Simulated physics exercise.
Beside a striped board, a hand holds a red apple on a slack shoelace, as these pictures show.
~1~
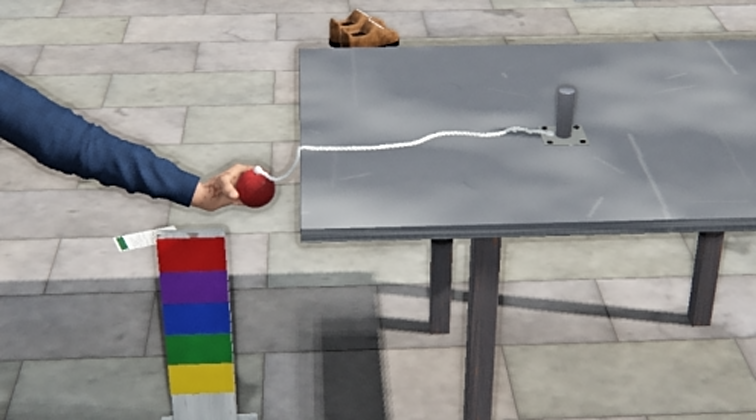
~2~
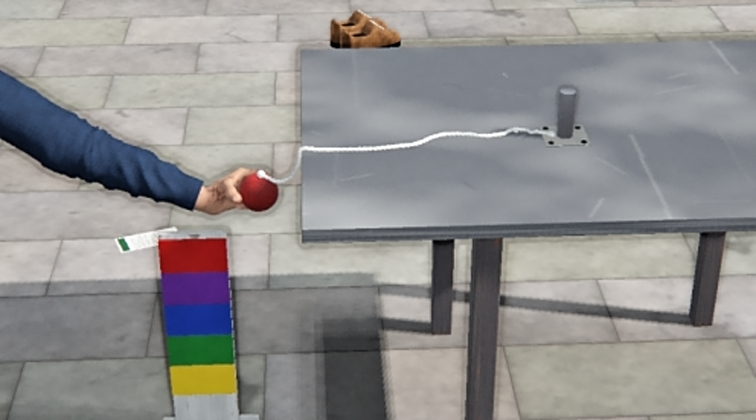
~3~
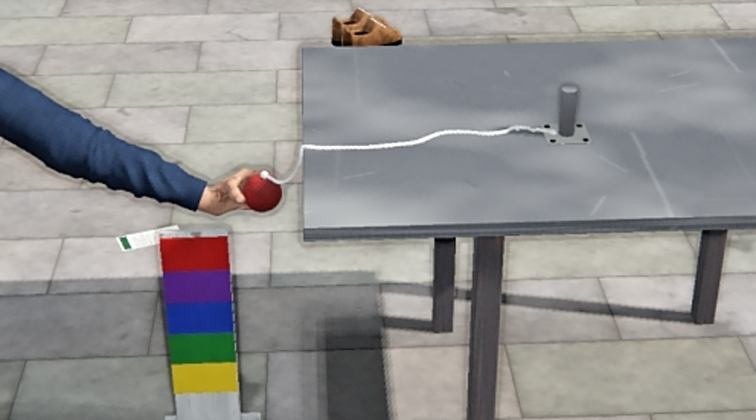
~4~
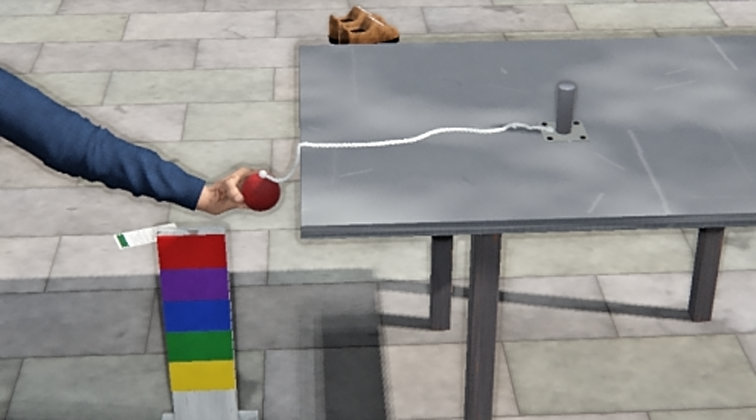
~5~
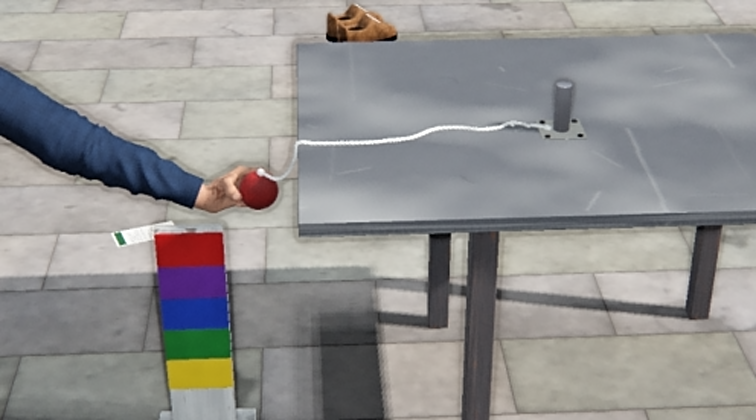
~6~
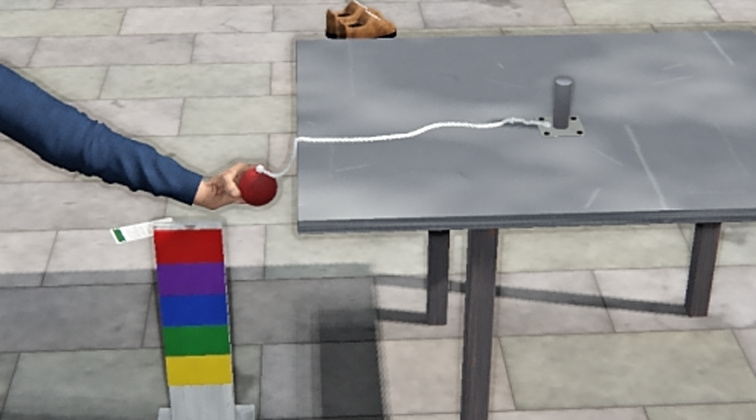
A hand in a dark blue sleeve reaches in from the left over pale paving, seen from slightly above. It holds a red ball-like object on a slack white cord running across a grey table to a short post, beside a board striped red, purple, blue, green and yellow, with a brown object behind. The hand stays still while the camera wavers very slightly.
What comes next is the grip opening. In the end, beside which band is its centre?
Beside red.
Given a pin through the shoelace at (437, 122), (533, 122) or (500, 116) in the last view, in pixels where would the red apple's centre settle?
Try by try, around (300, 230), (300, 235) and (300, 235).
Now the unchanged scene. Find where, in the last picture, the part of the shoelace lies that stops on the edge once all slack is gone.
You'll find it close to (324, 140).
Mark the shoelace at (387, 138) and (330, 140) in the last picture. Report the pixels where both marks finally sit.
End: (358, 134) and then (302, 137).
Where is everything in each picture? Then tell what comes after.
In the first frame, red apple (255, 189); red (192, 256); purple (194, 288); blue (197, 320); green (199, 350); yellow (202, 380).
In the second frame, red apple (259, 192); shoelace through (527, 130) (481, 136) (425, 141) (366, 149) (304, 152).
In the third frame, red apple (263, 193).
In the fourth frame, red apple (261, 192); shoelace through (526, 126) (480, 132) (423, 136) (365, 145) (302, 148).
In the fifth frame, red apple (259, 190).
In the sixth frame, red apple (258, 187); shoelace through (523, 121) (477, 127) (420, 131) (362, 140) (299, 142).
Soon after, apple near (272, 233); level with red.
Then, apple near (305, 238); level with red.
At rest, apple near (302, 241); level with red. The red one.
